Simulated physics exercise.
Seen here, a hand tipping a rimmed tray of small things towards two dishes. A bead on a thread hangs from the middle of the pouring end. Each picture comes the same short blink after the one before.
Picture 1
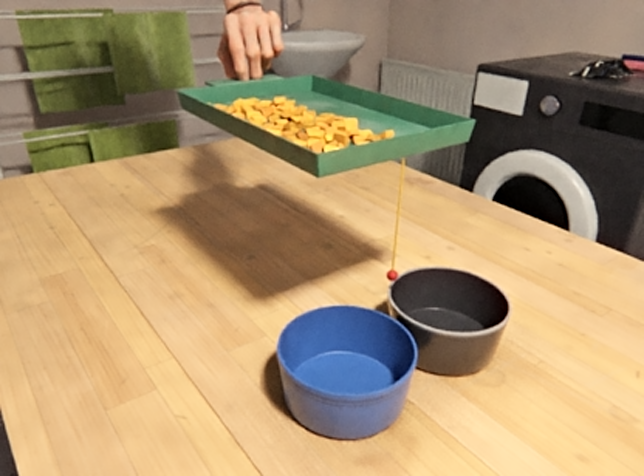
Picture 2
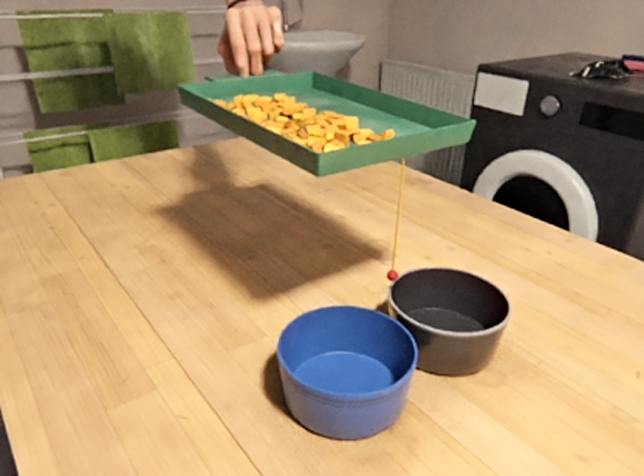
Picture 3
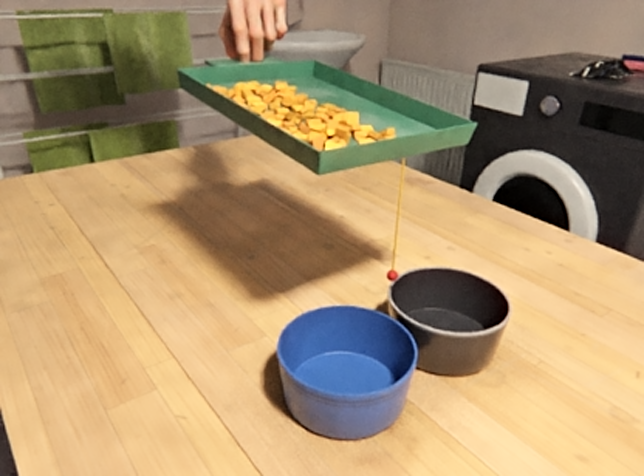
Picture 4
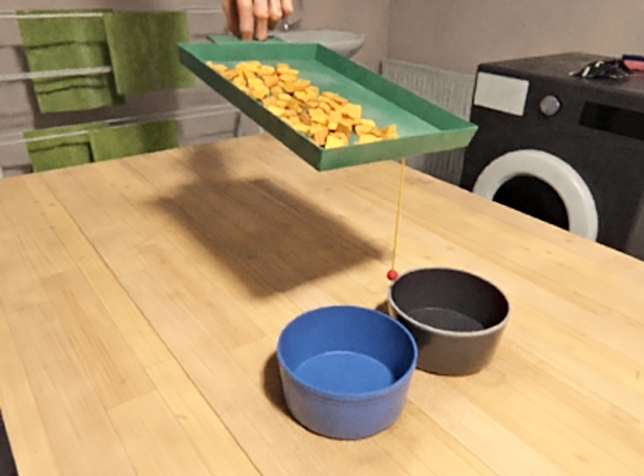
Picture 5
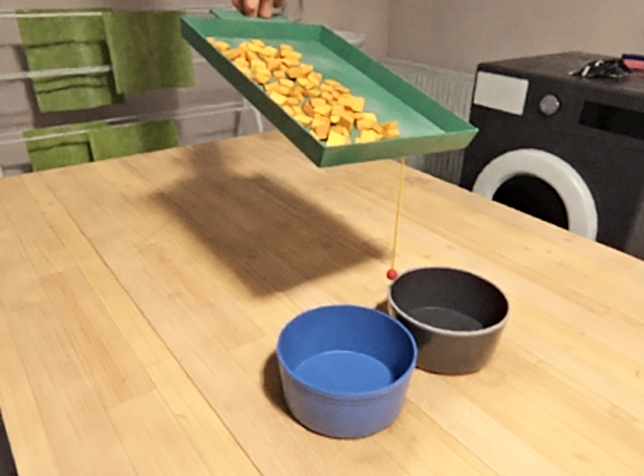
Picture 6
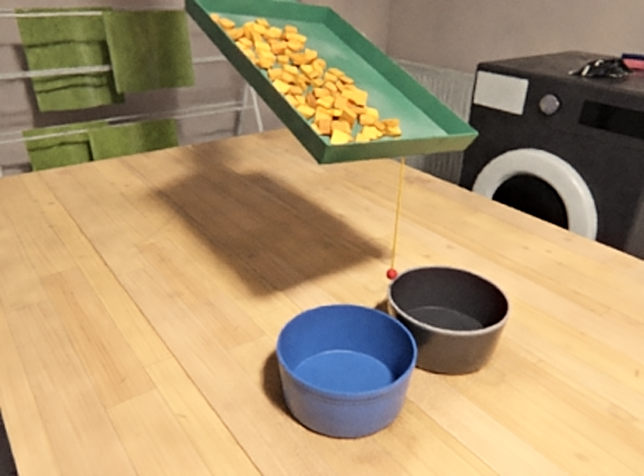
A hand held a green tray of small orange-yellow pieces above a blue bowl and a dark one, then steadily raised the far end, tilting the tray more steeply as the pieces shifted slightly.
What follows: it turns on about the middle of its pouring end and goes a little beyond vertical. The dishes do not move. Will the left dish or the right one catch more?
More goes to the right-hand dish.
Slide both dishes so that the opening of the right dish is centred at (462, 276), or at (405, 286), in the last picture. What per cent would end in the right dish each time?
About 70 and 40 per cent.
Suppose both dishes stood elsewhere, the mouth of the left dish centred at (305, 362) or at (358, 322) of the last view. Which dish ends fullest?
At the first place the right-hand dish, at the second the right one.
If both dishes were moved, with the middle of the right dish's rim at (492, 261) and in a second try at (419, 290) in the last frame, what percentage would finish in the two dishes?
In turn 70 and 60 in a hundred.
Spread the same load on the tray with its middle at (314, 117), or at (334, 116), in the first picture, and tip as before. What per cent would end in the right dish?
Near 70 % and 70 %.
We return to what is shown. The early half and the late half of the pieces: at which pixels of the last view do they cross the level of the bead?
Early half (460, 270), late half (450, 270).
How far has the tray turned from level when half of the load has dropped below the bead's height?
At about 110°.
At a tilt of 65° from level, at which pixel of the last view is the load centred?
Roughly at (417, 118).
Soon, tray tipped steeply; all on the tray.
A while on, tray tipped past a quarter turn; about half on the tray; about a quarter in the right dish; a small part outside both; a small part in the air.
Towards the end, tray tipped past a quarter turn; a stray few in the left dish; about two thirds in the right dish; about a third outside both.
Finally, tray tipped past a quarter turn; a stray few in the left dish; about two thirds in the right dish; about a third outside both.
